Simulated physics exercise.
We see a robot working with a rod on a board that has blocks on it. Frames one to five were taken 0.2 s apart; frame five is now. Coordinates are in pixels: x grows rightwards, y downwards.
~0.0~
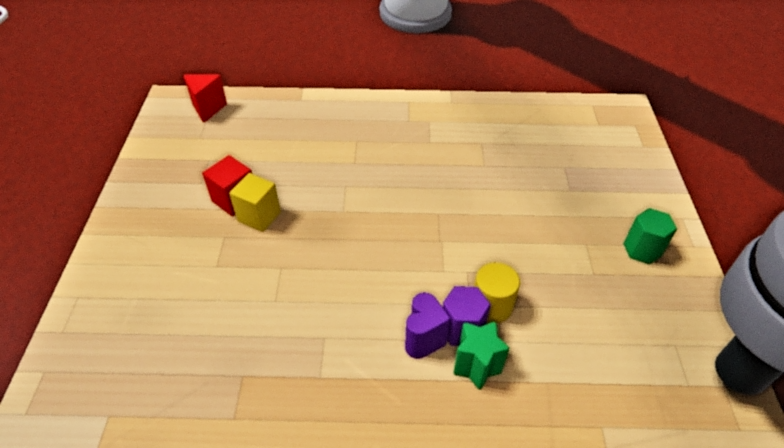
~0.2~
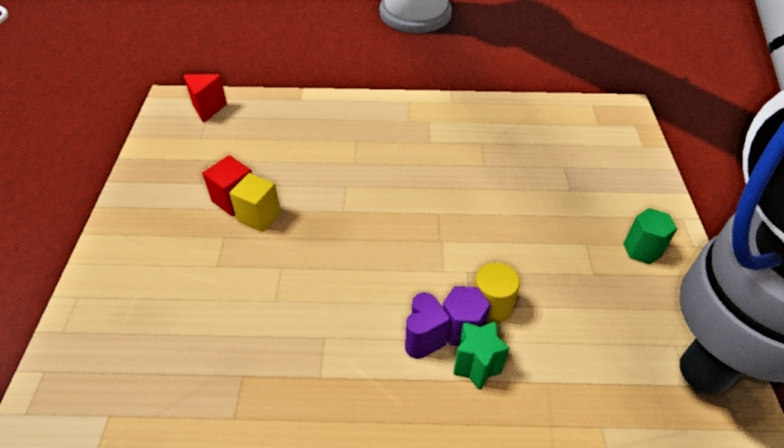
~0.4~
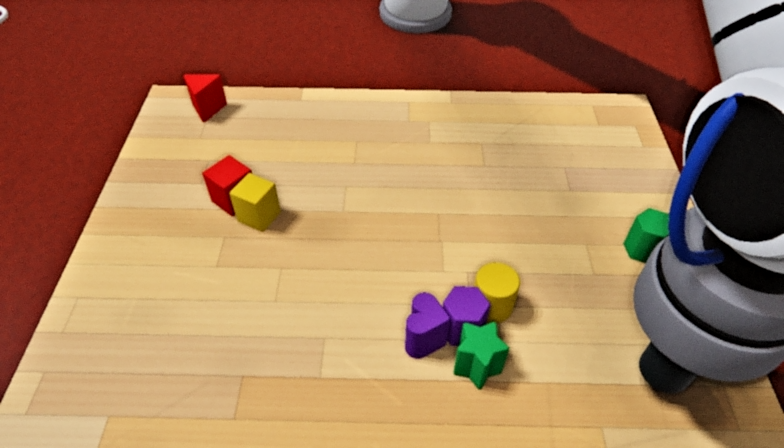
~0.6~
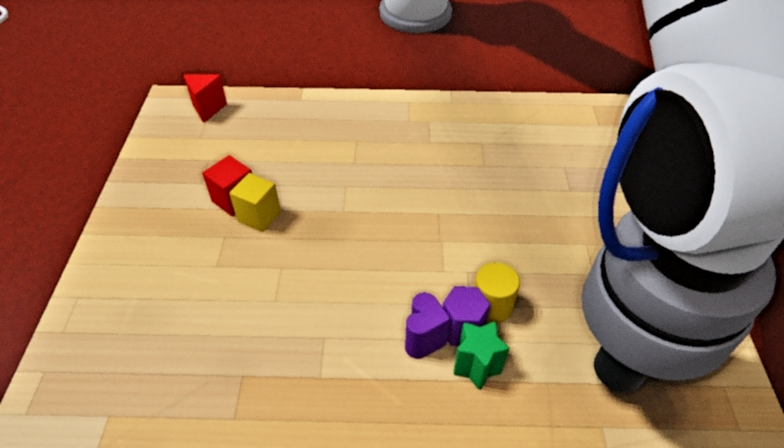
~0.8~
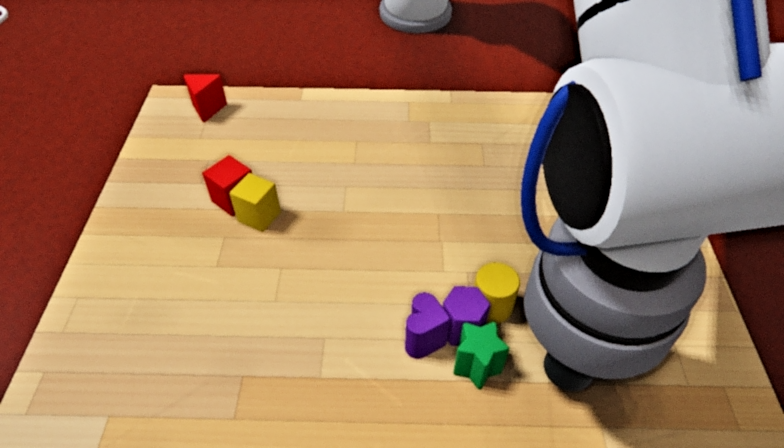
A robot arm came in from the right edge and slid steadily left over the wooden board, covering the green six-sided block and nearing the purple, yellow and green cluster, while every visible block stayed still.
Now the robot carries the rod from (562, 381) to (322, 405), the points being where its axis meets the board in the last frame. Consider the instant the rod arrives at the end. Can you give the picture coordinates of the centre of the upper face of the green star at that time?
About (391, 334).
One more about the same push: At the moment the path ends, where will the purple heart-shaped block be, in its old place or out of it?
At the moment the path ends, the purple heart-shaped block no longer stands where it did.
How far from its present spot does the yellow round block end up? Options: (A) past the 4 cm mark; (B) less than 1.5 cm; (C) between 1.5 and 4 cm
B: Less than 1.5 cm.
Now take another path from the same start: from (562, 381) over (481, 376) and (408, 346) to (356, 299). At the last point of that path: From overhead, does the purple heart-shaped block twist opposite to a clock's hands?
My answer is no.
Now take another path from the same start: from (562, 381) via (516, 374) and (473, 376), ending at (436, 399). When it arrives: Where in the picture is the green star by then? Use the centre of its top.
At pixel (407, 342).
The first path, step by step. One third of the way, rod at (486, 377); purple heart-shaped block at (419, 307), turned 15° anticlockwise; green star at (447, 333), turned 30° clockwise.
Two thirds of the way, rod at (403, 386); purple heart-shaped block at (406, 294), turned 25° clockwise; green star at (396, 333), turned 100° clockwise.
At the end, rod at (319, 394); purple heart-shaped block at (406, 294), turned 25° clockwise; purple six-sided block unmoved; green star at (392, 334), turned 120° clockwise; yellow round block unmoved.
